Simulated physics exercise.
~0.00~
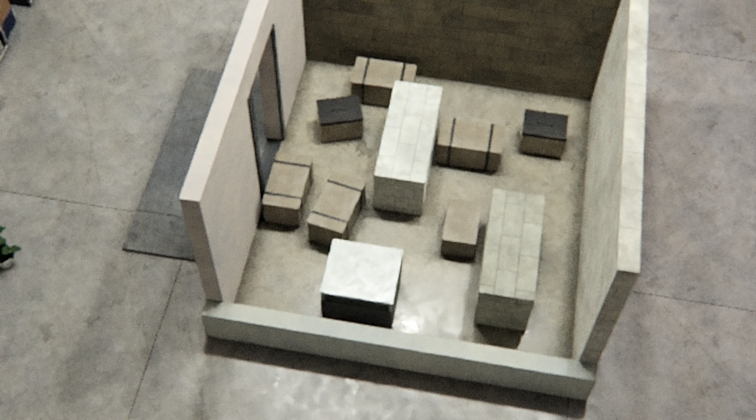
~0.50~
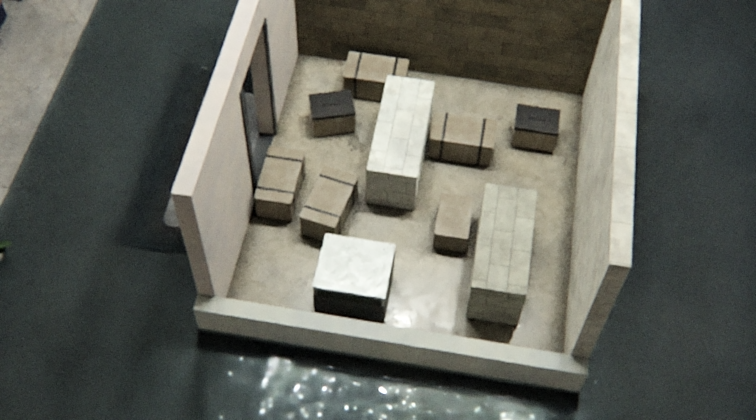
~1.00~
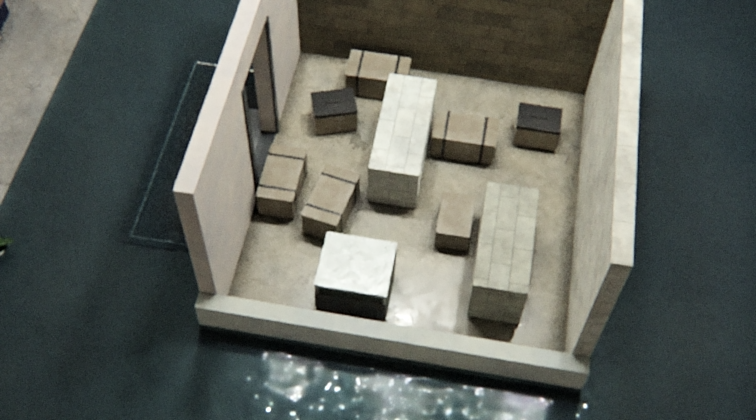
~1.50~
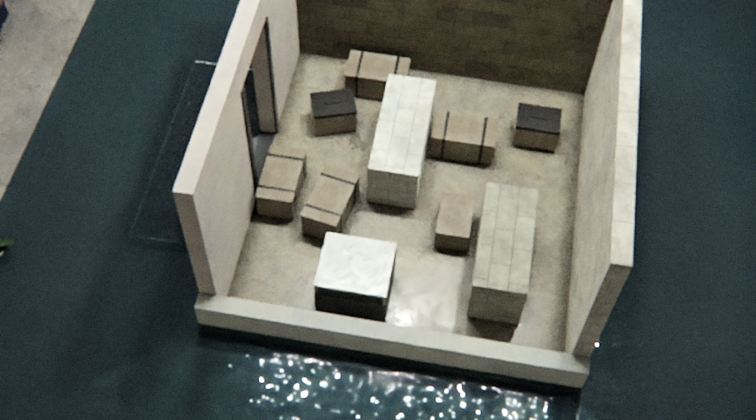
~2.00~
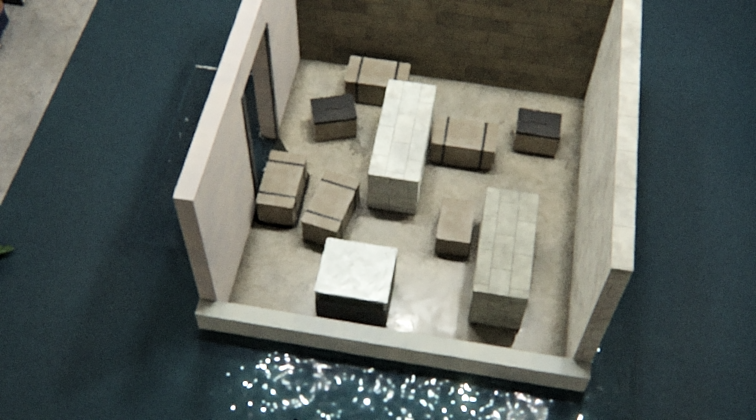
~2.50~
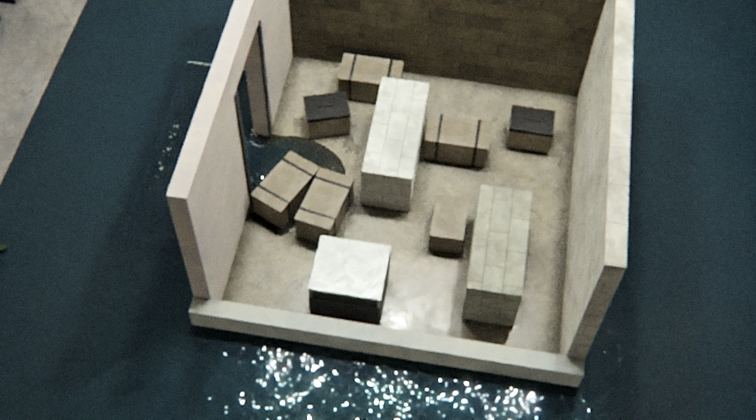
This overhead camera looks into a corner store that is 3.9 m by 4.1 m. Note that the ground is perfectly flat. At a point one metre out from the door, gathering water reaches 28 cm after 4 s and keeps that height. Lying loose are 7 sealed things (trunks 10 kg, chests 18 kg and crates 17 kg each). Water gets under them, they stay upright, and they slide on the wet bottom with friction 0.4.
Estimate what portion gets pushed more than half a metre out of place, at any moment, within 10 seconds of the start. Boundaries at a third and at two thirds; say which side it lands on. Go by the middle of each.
It will be a large share, two thirds or greater.
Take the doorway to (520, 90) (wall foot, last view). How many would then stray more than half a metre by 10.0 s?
4.
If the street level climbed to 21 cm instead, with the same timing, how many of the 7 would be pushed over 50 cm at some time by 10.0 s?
Then it comes to 4.
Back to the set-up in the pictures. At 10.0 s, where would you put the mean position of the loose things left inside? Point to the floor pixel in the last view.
I'd say about (432, 154) in the last view.
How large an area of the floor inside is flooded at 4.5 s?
About 6.0 m2.
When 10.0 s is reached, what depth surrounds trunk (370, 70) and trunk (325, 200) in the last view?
Around 7 cm and 10 cm.
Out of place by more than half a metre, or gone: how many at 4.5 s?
My count gives 2.
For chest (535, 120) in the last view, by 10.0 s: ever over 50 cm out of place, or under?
Answer: Short of it.
After 3.5 s 0 of 7 are over 50 cm from their spots; 0 afloat.
After 4.5 s 2 of 7 are over 50 cm from their spots; 1 afloat.
After 7.0 s 2 of 7 are over 50 cm from their spots; 4 afloat.
After 10.0 s 6 of 7 are over 50 cm from their spots, and 6 have been at some point; 7 afloat.
